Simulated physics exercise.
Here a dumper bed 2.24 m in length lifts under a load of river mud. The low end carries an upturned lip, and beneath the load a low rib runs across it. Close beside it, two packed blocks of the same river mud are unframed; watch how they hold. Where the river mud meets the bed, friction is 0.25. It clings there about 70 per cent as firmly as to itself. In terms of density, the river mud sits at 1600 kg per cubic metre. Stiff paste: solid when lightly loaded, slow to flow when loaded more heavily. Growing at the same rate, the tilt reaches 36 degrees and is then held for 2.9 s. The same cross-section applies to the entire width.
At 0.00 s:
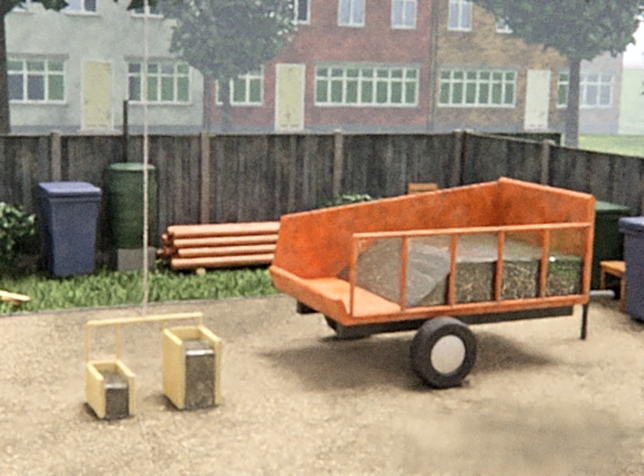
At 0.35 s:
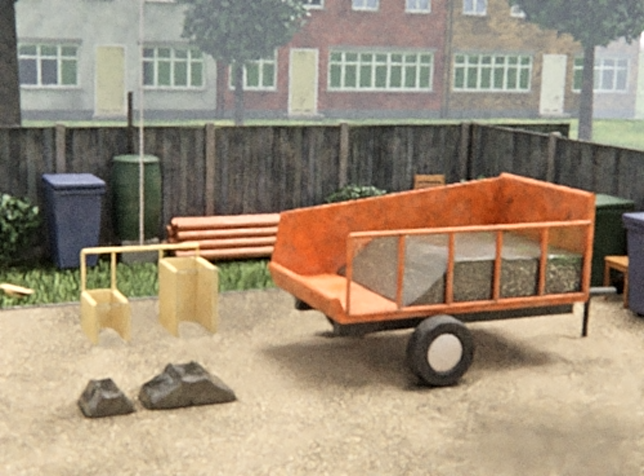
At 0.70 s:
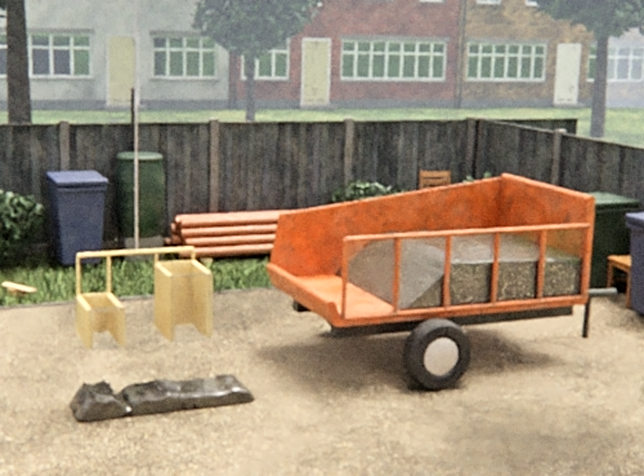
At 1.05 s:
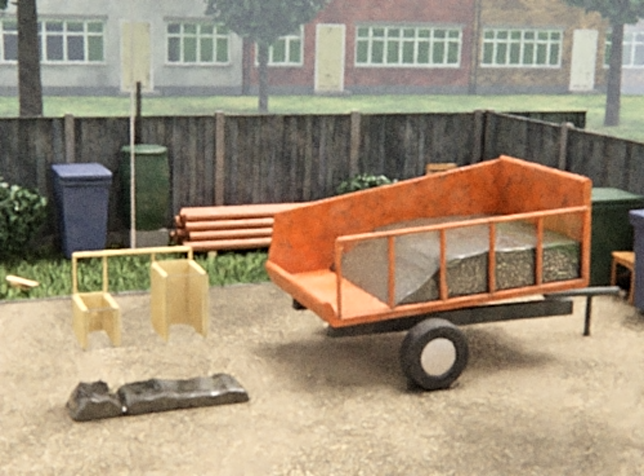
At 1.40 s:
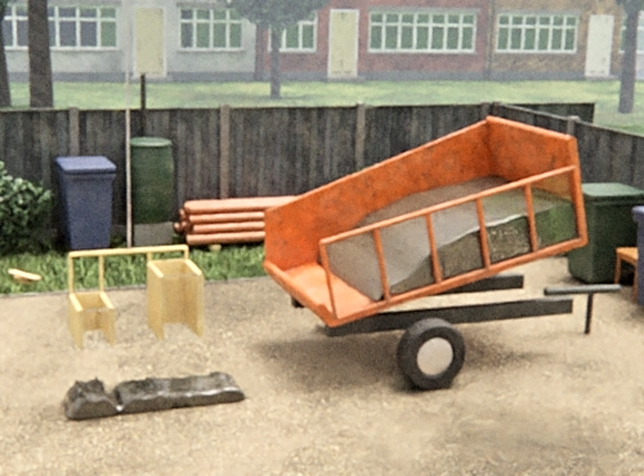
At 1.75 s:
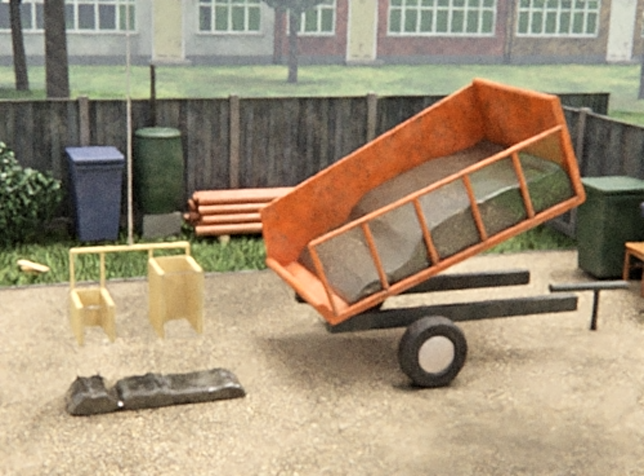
Yellow moulds lift, mud blocks slump, then an orange bed's right end rises, mud shifting left.
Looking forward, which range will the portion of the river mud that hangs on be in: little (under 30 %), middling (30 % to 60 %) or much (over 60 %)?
Little.
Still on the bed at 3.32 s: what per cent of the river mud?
I'd put it near 25 in a hundred.
After 2.22 s, the tilt is 34 degrees and 99 % is on the bed.
After 2.77 s, the tilt is 36 degrees and 62 % is on the bed.
After 3.32 s, the tilt is 36 degrees and 26 % is on the bed.
After 3.87 s, the tilt is 36 degrees and 21 % is on the bed.
After 5.31 s, at the end, the tilt is 36 degrees and 20 % is on the bed.
